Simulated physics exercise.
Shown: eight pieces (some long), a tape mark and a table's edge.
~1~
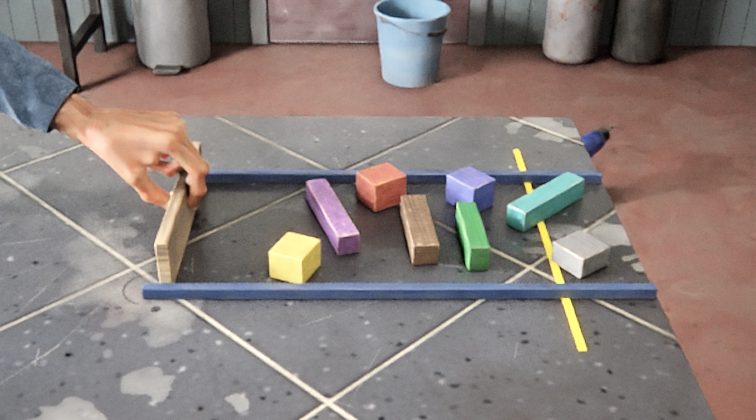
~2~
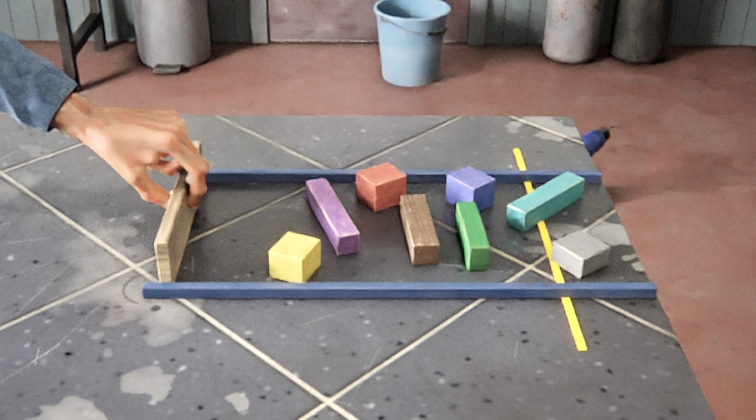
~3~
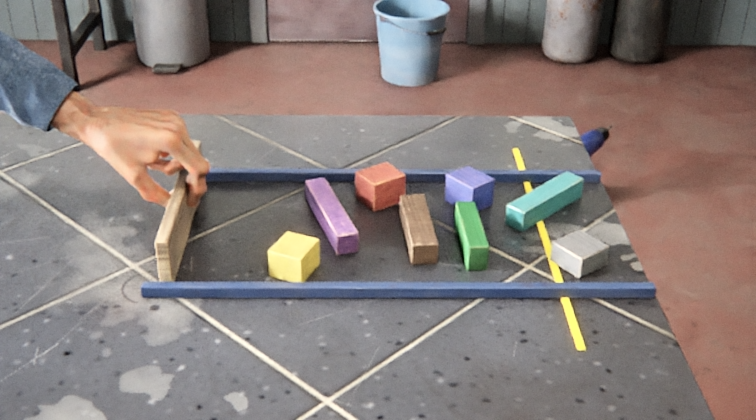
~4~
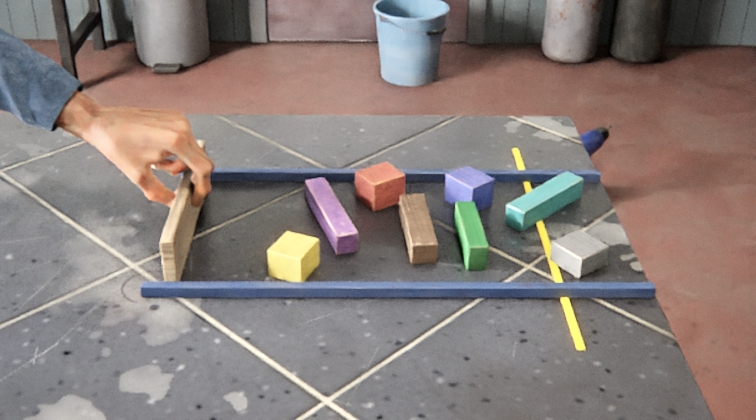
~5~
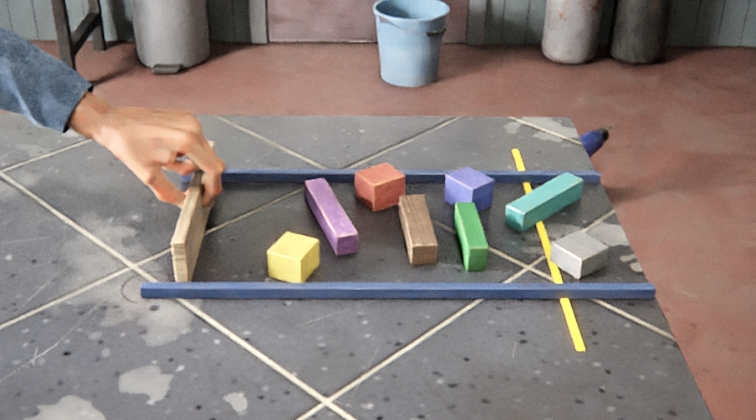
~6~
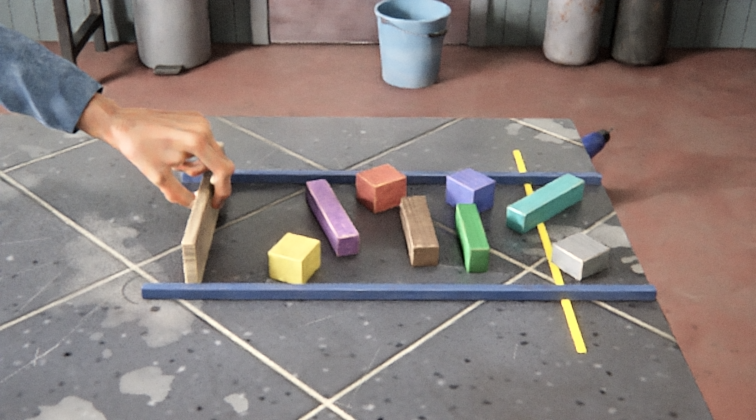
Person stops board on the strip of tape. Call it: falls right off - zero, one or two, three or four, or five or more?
Call: One or two.
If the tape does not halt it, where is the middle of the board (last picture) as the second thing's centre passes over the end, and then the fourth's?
The first puts it near (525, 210), the next near (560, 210).
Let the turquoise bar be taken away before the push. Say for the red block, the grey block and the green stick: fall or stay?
Well, the red block is left in place, the grey block topples off and the green stick is left in place.
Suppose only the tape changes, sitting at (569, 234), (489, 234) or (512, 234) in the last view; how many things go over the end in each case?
Tallies in the order given: 4, 0, 0.
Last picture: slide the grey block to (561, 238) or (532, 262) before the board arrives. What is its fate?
So in the first try it ends up below, and in the second it ends up below.
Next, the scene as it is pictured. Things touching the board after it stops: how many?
Well, it touches 2.
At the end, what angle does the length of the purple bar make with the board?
It comes to around 0 degrees.
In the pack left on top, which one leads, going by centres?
That's the blue block.
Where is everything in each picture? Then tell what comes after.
The first frame shows grey block (580, 254); turquoise bar (546, 201); blue block (470, 190); board (182, 210); tape (544, 233).
The second frame shows turquoise bar (546, 201); green stick (472, 235).
The third frame shows blue block (470, 190); red block (380, 186).
The fourth frame shows grey block (579, 254); brown bar (418, 228).
The fifth frame shows turquoise bar (545, 202); purple bar (330, 215).
The sixth frame shows grey block (580, 256); turquoise bar (546, 203); blue block (470, 192); board (207, 210); tape (544, 234).
Soon after, none off yet; grey block at rest near (580, 256); turquoise bar at rest near (546, 203); blue block at rest near (470, 192).
Then, none off yet; grey block at rest near (580, 256); turquoise bar moving near (557, 206); blue block moved about its own width near (520, 195).
At rest, the number that fall off is one or two; fallen, turquoise bar and grey block.
